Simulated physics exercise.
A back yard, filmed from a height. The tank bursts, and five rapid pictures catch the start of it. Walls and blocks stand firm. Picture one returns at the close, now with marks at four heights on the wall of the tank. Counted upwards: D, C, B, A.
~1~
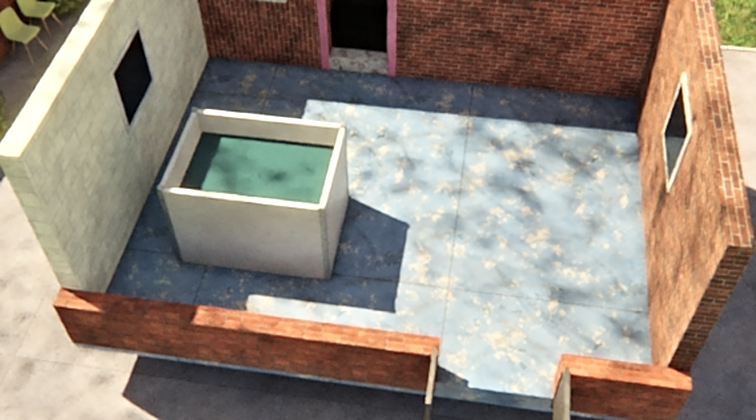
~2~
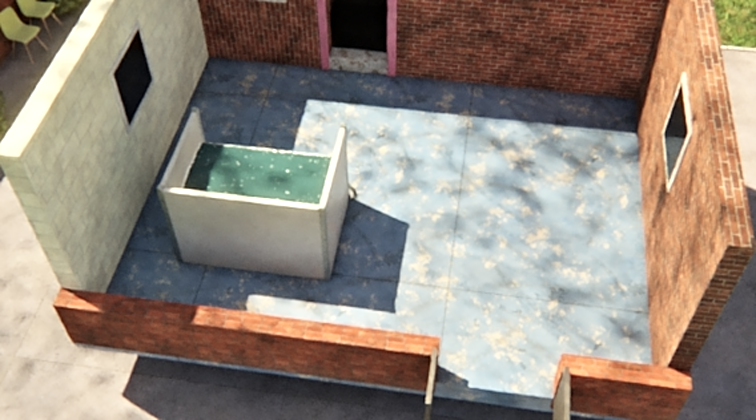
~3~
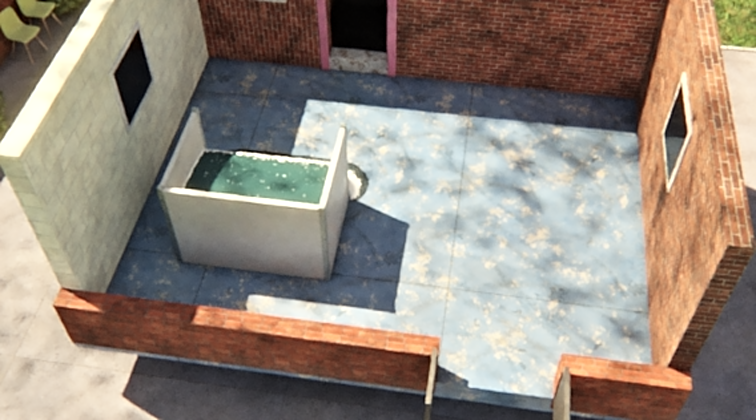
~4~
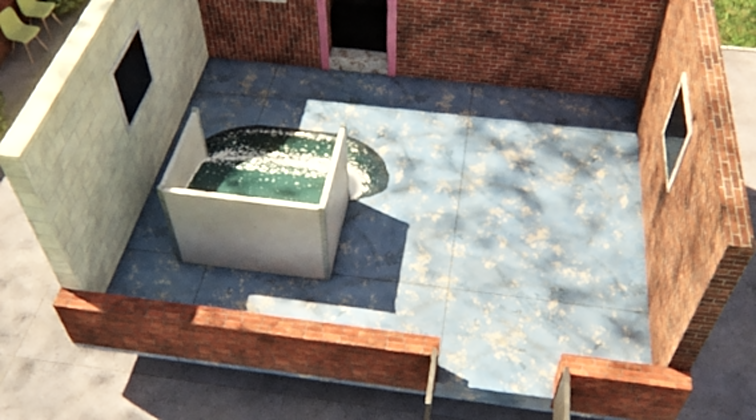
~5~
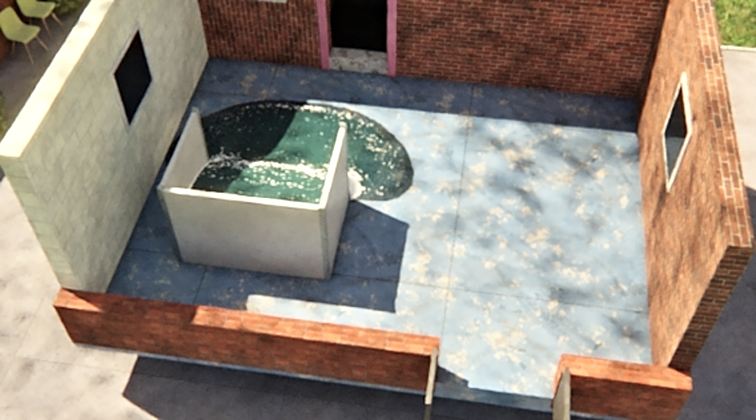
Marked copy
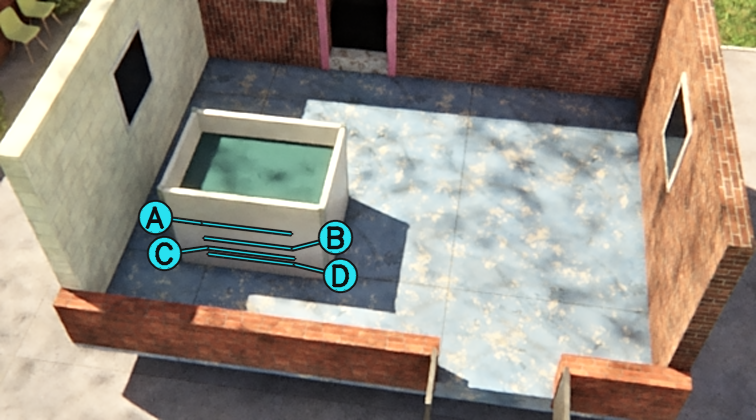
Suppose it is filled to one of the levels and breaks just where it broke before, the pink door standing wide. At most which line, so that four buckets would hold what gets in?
B will do.
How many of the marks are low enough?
Three.
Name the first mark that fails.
Mark A.
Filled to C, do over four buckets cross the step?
No, not at all.
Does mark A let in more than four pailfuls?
Yes, that goes wrong.
In cyan, A at (245, 228); B at (248, 243); C at (250, 253); D at (251, 259); from the bottom up D, C, B, A.
If A is chosen, about 10 bucketfuls get in.
If B is chosen, a bucket or two gets in.
If C is chosen, nothing gets over.
If D is chosen, nothing gets over.
